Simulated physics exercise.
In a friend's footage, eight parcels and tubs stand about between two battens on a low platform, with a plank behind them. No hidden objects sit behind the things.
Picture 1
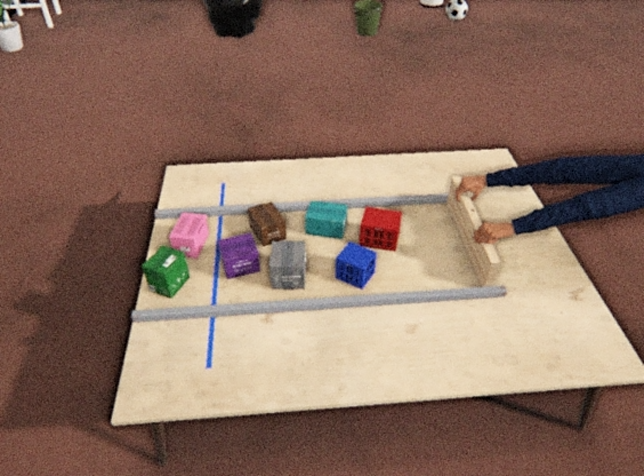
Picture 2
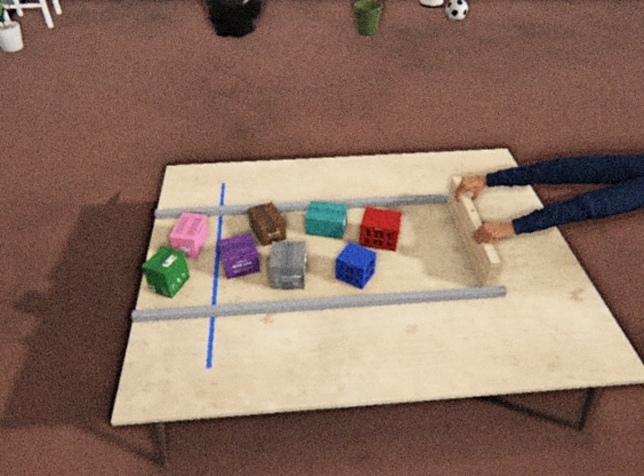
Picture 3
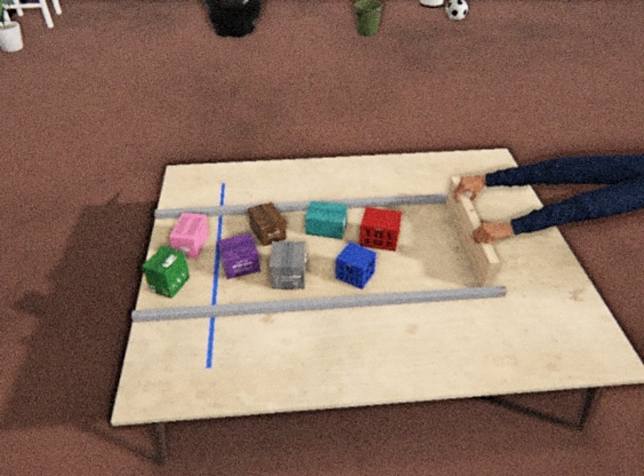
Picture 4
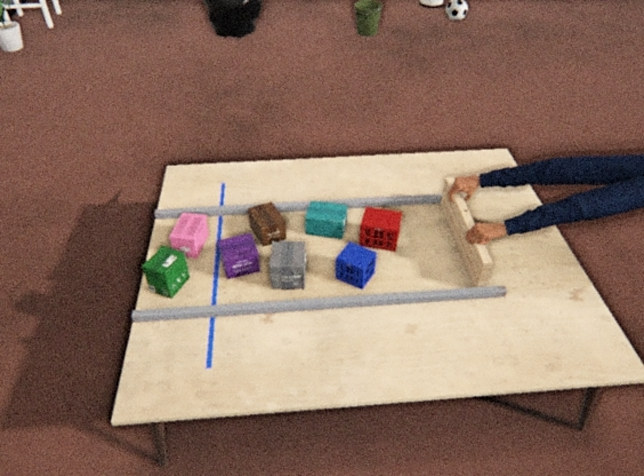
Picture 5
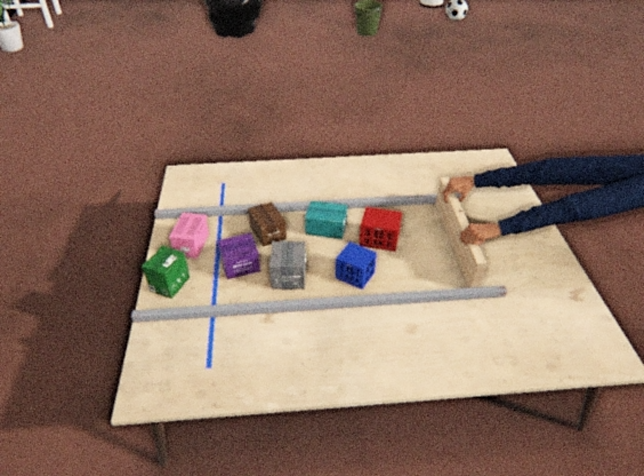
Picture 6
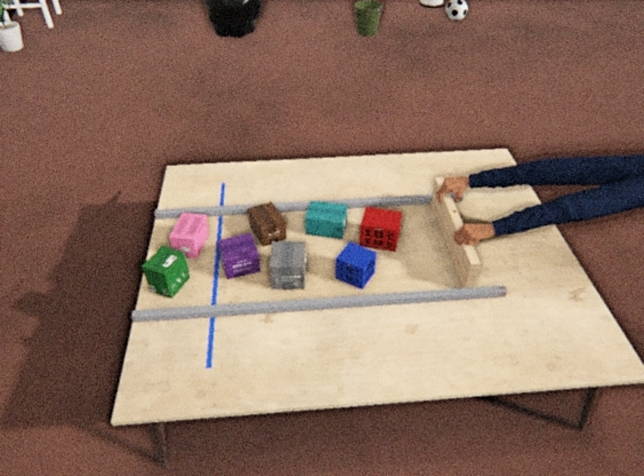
Two hands held a wooden plank upright at the right end of a table and slid it slightly left between two grey rails, while the eight colourful boxes in front of it stayed still.
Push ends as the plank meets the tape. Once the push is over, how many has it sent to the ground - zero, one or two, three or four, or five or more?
Only one or two are pushed off.
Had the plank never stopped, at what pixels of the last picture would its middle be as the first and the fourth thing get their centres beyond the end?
Pixels in order: Roughly (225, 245), roughly (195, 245).
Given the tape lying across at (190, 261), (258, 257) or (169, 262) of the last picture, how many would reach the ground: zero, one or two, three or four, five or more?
In order: Either three or four; none; 5 or more.
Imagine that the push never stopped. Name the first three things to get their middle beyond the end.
First comes the green parcel, next the pink tote, and after that the purple box.
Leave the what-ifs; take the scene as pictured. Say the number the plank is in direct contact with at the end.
Looks like 3 of them, all told.
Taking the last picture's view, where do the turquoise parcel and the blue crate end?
Final pixels, roughly: (205, 220) for the first, (197, 284) for the other.
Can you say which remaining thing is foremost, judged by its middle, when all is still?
Answer: The pink tote.
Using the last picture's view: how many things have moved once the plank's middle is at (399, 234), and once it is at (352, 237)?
Moved so far: 1, then 3.
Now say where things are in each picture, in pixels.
Green parcel (167, 272); pink tote (190, 236); purple box (239, 256); plank (471, 230); tape (217, 259), in the first picture.
Pink tote (190, 236); blue crate (356, 266), in the second picture.
Purple box (239, 256); turquoise parcel (326, 220), in the third picture.
Green parcel (167, 272); grey parcel (289, 265), in the fourth picture.
Pink tote (190, 236); plank (458, 231), in the fifth picture.
Green parcel (167, 272); pink tote (190, 236); purple box (239, 256); plank (452, 231); tape (217, 259), in the sixth picture.
Early on, none off yet; green parcel at rest near (167, 272); pink tote at rest near (190, 236); purple box at rest near (239, 256).
Finally, the number that fall off is one or two; lost, green parcel.
